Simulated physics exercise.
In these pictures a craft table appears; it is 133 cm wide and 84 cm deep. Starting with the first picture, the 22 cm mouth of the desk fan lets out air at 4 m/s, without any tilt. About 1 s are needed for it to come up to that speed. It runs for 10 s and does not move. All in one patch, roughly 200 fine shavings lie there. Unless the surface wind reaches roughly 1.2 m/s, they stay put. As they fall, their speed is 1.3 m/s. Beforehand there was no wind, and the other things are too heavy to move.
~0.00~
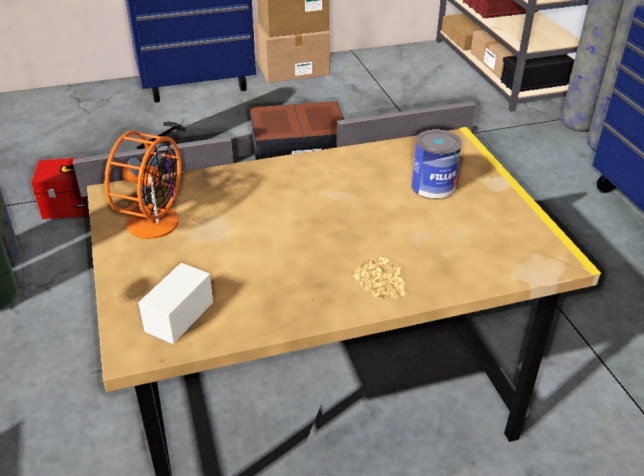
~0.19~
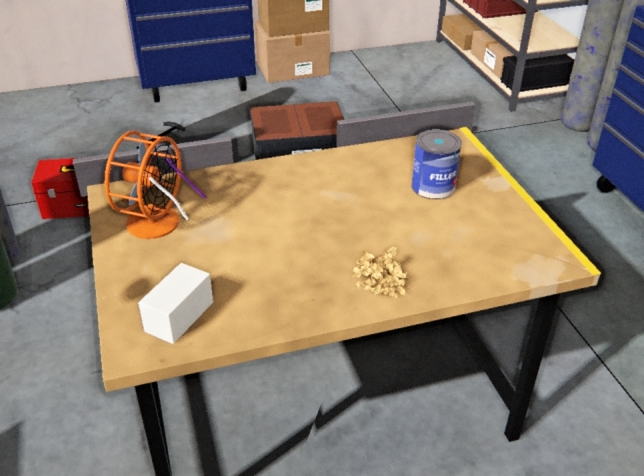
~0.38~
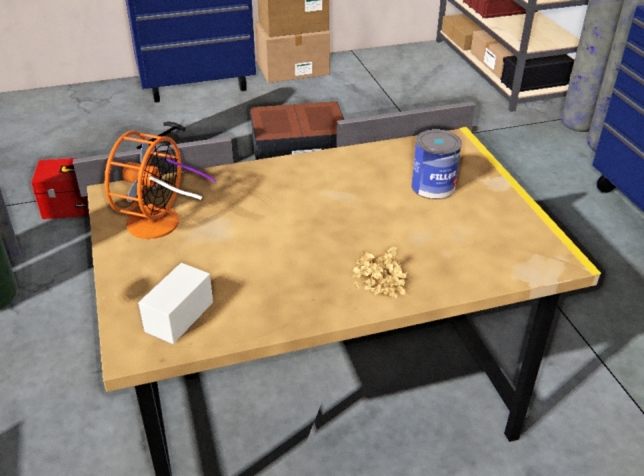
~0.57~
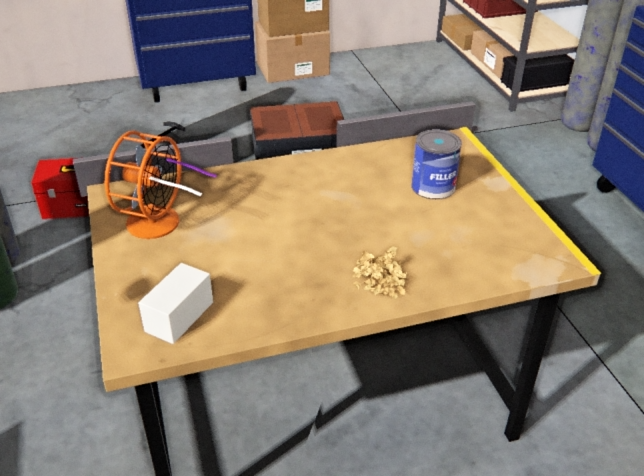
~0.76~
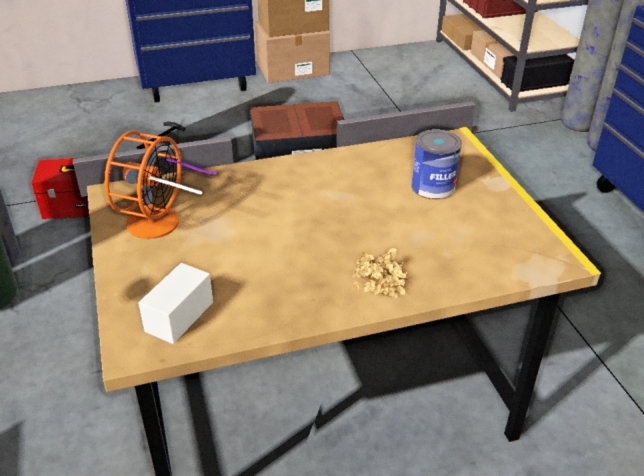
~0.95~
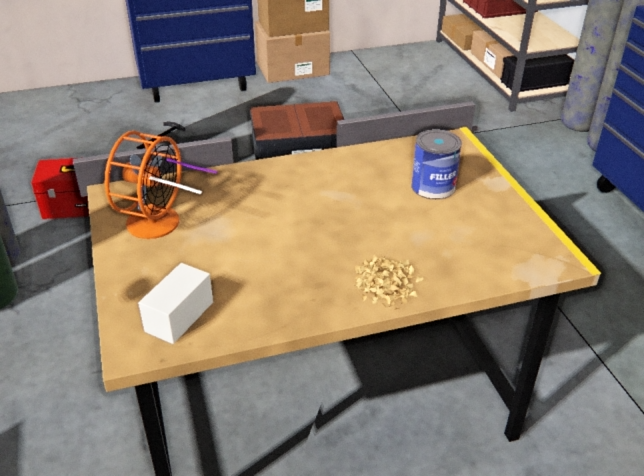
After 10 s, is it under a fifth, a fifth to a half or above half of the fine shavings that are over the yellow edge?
By then it's fewer than one in five that sit over the yellow edge.
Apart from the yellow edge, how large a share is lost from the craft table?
100 %.
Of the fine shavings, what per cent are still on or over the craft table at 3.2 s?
Estimate: Near 0 percent.
After 2.0 s, 2 % are over the yellow edge; 100 % have settled or left.
After 3.2 s, 2 % are over the yellow edge; 100 % have settled or left.
After 5.5 s, 2 % are over the yellow edge; 100 % have settled or left.
After 10.0 s, at the end, 2 % are over the yellow edge.
